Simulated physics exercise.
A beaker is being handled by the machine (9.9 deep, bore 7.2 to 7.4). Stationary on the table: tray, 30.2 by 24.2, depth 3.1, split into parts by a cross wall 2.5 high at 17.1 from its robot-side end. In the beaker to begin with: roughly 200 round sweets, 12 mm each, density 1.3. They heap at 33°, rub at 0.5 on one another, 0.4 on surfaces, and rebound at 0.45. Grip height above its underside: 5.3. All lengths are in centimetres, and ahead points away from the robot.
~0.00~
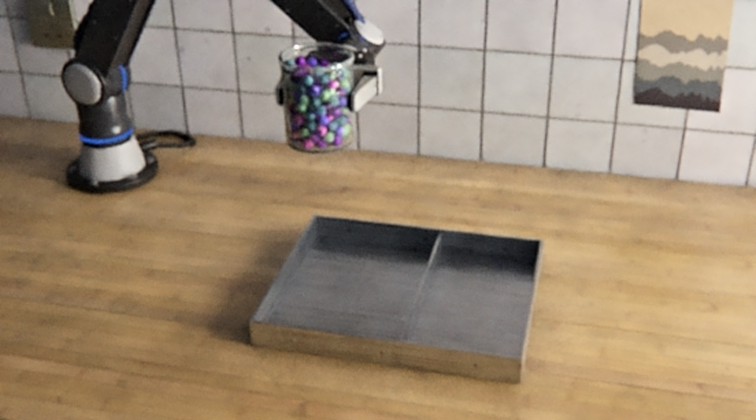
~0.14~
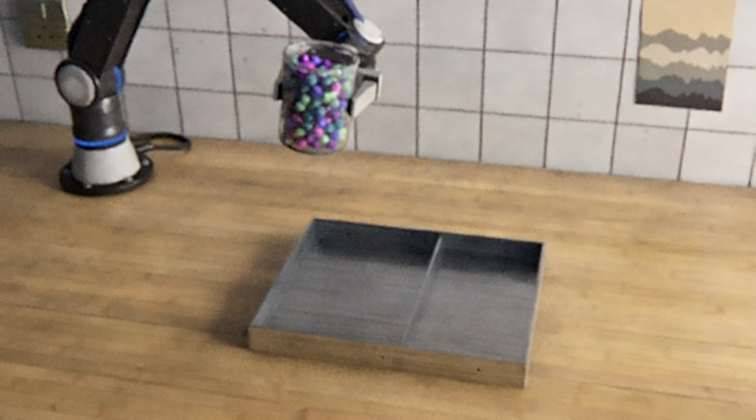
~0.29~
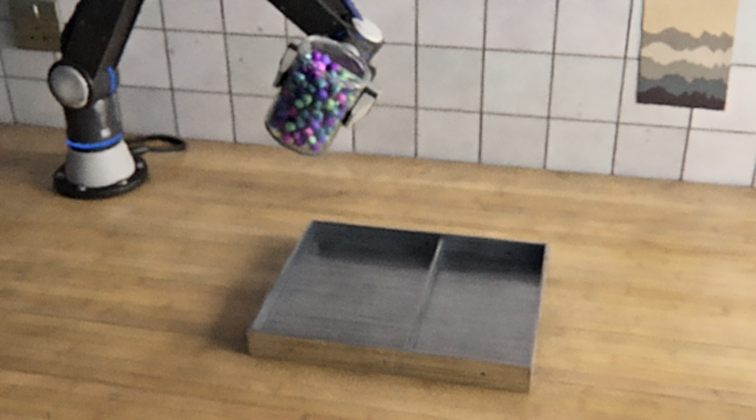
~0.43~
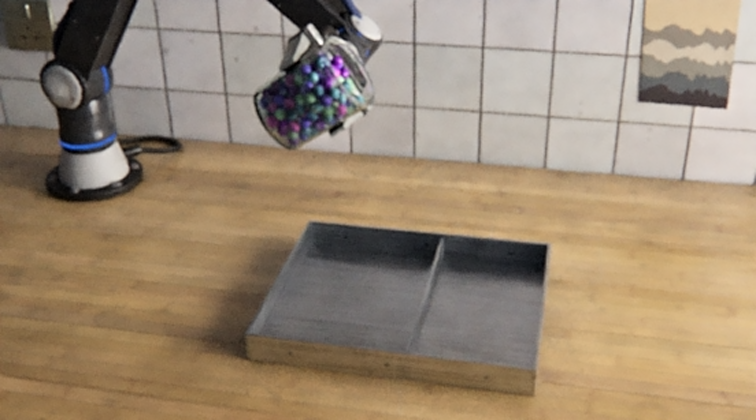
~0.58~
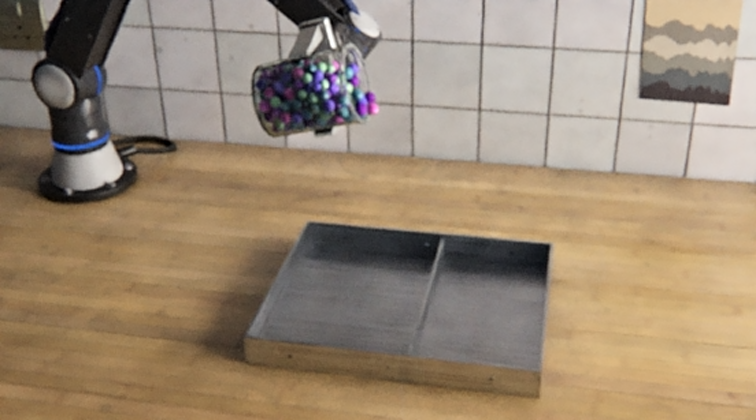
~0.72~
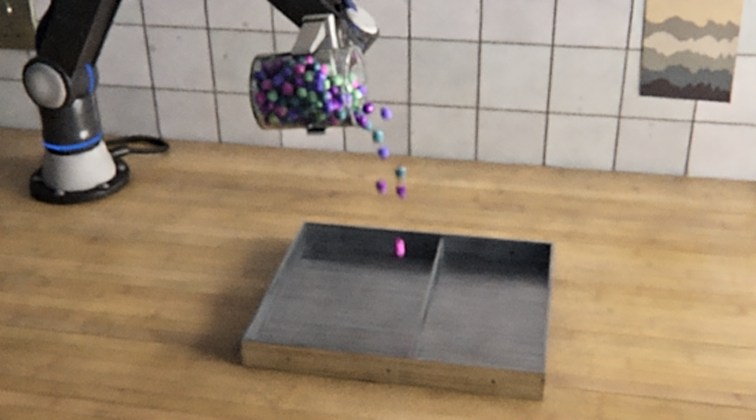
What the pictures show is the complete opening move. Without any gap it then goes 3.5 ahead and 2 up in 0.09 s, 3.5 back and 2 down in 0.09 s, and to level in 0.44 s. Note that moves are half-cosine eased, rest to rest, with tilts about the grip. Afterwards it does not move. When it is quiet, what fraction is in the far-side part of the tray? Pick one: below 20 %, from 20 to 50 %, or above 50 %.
Above 50 %.
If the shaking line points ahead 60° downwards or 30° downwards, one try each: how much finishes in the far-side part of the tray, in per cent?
You'd get about 10 per cent with the first setting and about 20 per cent with the second.
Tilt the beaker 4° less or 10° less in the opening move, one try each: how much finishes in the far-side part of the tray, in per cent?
About 65 and 55 per cent.
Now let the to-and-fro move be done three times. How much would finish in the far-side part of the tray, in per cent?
That would give close to 80 percent.
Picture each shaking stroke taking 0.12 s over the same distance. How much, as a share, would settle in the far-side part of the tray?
That gives about 35 percent.
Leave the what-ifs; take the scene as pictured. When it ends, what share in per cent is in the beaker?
Around 15 per cent.
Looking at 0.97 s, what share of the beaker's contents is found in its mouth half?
Around 95 percent.
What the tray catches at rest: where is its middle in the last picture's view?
In the final picture, somewhere near (497, 317).
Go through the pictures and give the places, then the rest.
Beaker middle at (318, 99), level; upper third of the load around (316, 80), from x 290 to 345, top at y 60; 201 in the beaker, in the first frame.
Beaker middle at (317, 99), tilted 8° forward; upper third of the load around (316, 80), from x 290 to 345, top at y 60, in the second frame.
Beaker middle at (315, 99), tilted 29° forward; upper third of the load around (316, 80), from x 275 to 355, top at y 55, in the third frame.
Beaker middle at (313, 96), tilted 54° forward; upper third of the load around (317, 80), from x 265 to 360, top at y 60, in the fourth frame.
Beaker middle at (311, 93), tilted 75° forward; upper third of the load around (308, 78), from x 260 to 370, top at y 65, in the fifth frame.
Beaker middle at (308, 90), tilted 83° forward; upper third of the load around (297, 76), from x 260 to 400, top at y 60; 194 in the beaker, 7 in flight or on a rim, in the sixth frame.
After 0.97 s, tilted 78° forward, highest piece 26 above the table; 36 in the beaker, 8 in the robot-side part, 2 in the far-side part, 155 in flight or on a rim.
After 1.22 s, tilted 15° forward, highest piece 27 above the table; 144 in the far-side part, 27 in the beaker, 22 in the robot-side part, 5 on the table or floor, 3 in flight or on a rim.
After 1.54 s, level, highest piece 25 above the table; 146 in the far-side part, 27 in the beaker, 22 in the robot-side part, 6 on the table or floor.
After 2.59 s, level, highest piece 24 above the table; 146 in the far-side part, 27 in the beaker, 22 in the robot-side part, 6 on the table or floor.
At rest, 146 in the far-side part, 27 in the beaker, 22 in the robot-side part, 6 on the table or floor. That is 73 % in the far-side part of the tray.
